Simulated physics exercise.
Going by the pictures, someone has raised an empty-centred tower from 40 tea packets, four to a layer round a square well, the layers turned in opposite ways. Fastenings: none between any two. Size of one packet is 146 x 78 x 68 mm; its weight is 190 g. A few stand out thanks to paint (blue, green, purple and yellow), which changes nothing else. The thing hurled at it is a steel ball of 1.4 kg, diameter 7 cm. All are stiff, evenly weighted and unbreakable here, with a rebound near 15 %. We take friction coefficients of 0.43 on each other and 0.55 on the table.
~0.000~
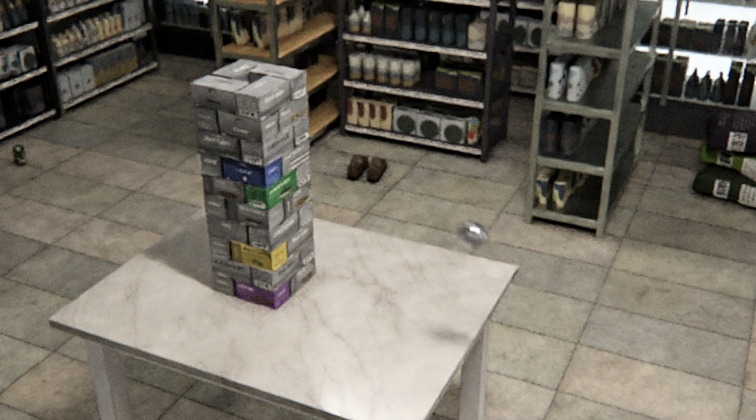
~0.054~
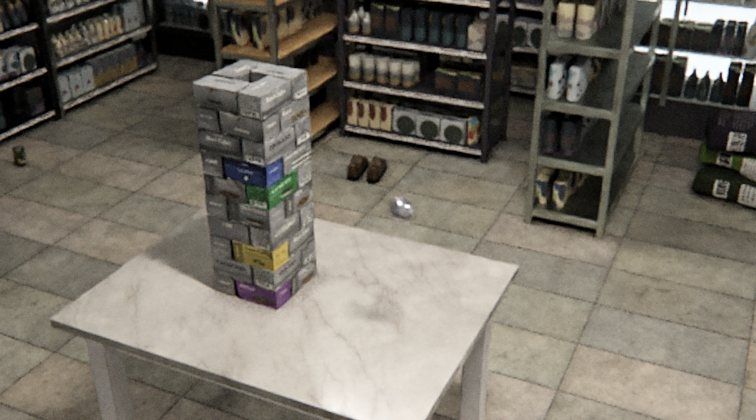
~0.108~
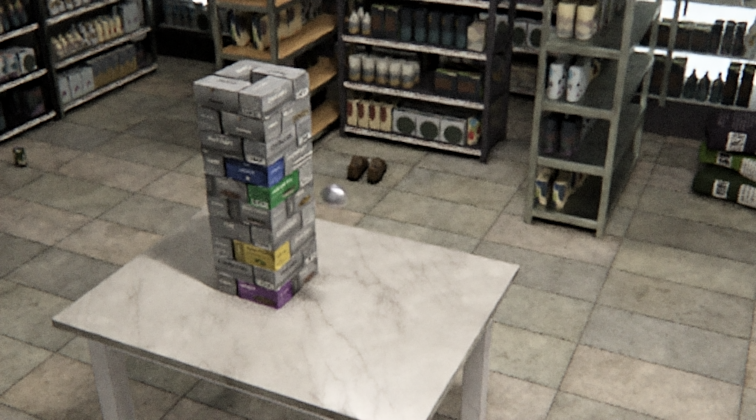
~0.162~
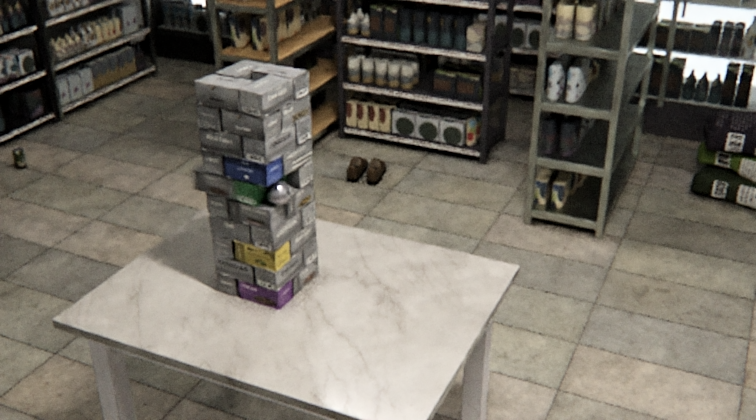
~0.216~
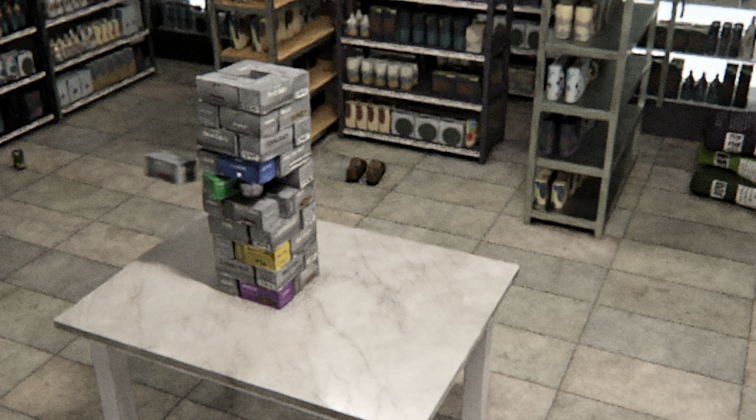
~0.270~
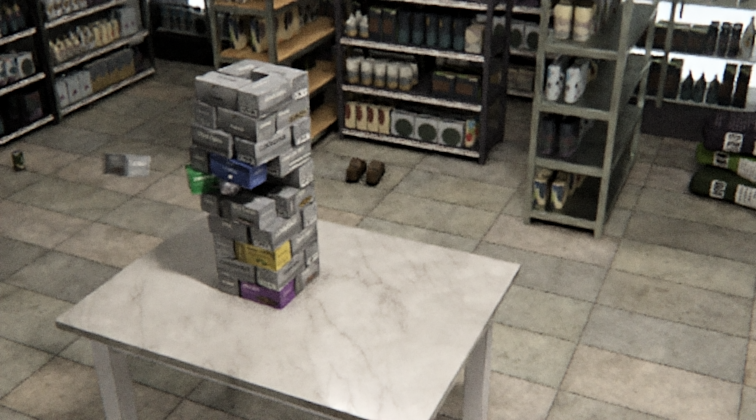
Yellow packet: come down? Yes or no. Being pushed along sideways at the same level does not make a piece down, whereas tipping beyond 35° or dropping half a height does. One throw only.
No.
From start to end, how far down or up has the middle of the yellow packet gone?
About 0 cm lower.
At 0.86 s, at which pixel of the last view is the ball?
(119, 264), more or less.
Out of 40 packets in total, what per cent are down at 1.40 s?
By then, 50 per cent.
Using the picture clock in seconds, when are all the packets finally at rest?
2.5 s, roughly.
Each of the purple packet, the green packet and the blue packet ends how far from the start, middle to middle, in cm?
I'd estimate purple at 0 cm, green at 58 cm and blue at 182 cm.
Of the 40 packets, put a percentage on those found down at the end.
About 50% of them.
Around 0.58 s, ball still moving; 9 of the 40 packets down; yellow packet unmoved; green packet on its side.
Around 0.86 s, ball still moving; 20 of the 40 packets down; yellow packet unmoved; green packet upside down.
Finally (2.7 s), ball rolling away; 20 of the 40 packets down; yellow packet unmoved; green packet upside down; blue packet 1.16 m lower. Seen by the last camera, middles, yellow packet near (263, 250), green packet near (195, 234).
